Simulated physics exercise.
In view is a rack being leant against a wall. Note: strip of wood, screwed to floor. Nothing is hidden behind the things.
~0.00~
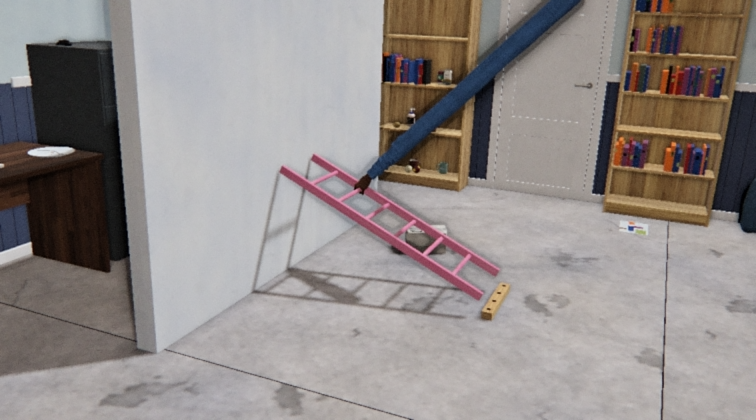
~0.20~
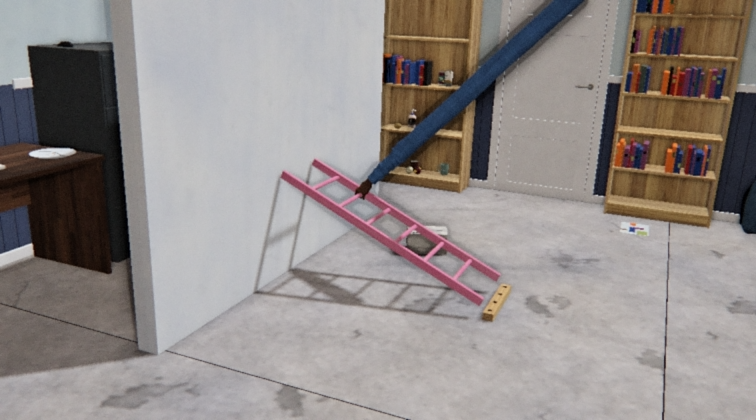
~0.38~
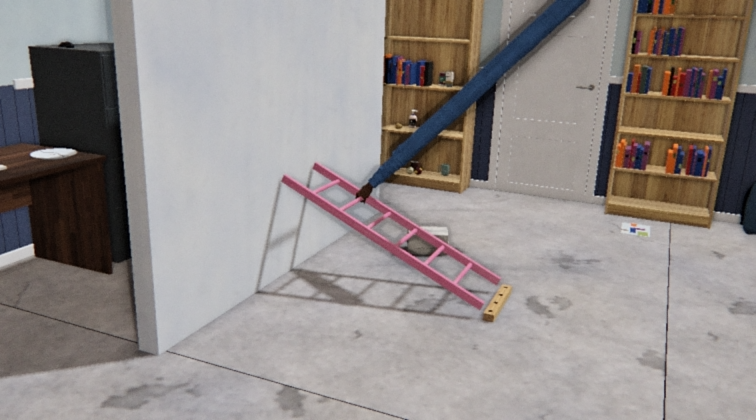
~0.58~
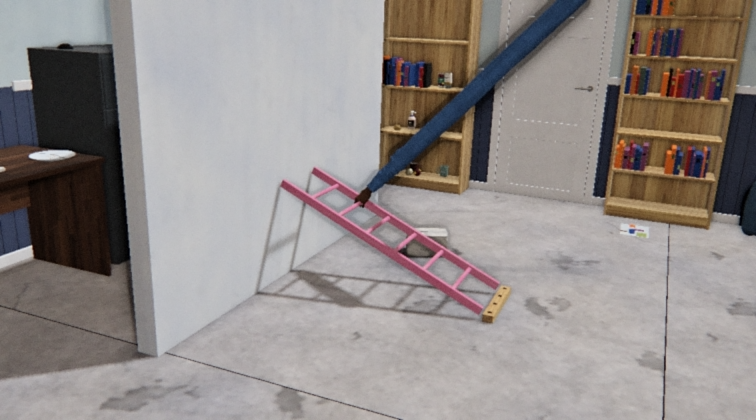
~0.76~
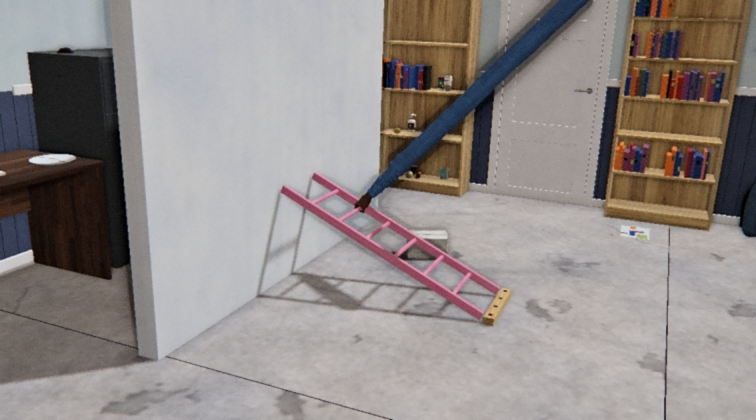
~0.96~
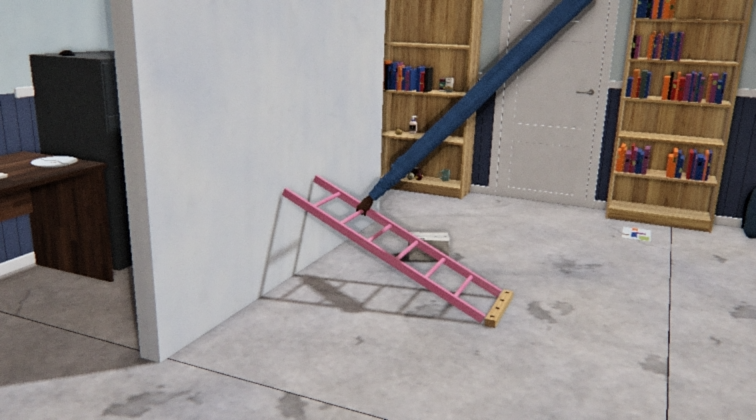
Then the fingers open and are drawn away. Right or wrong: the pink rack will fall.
Wrong.
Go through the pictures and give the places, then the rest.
Still on the way; pink rack (390, 221); batten (496, 301), in the first picture.
Still on the way; pink rack (391, 226); white parcel (427, 240), in the second picture.
Still on the way; pink rack (391, 230); batten (498, 302), in the third picture.
Still on the way; pink rack (390, 235); white parcel (427, 242), in the fourth picture.
Still on the way; pink rack (391, 240); batten (498, 306), in the fifth picture.
In place, still held; pink rack (392, 243); white parcel (429, 246), in the sixth picture.
Around 1.08 s, pink rack moving near (393, 244).
Around 1.40 s, pink rack at rest near (392, 244).
Finally (2.2 s), the pink rack remains leaning, near (392, 244); nothing else stirs.
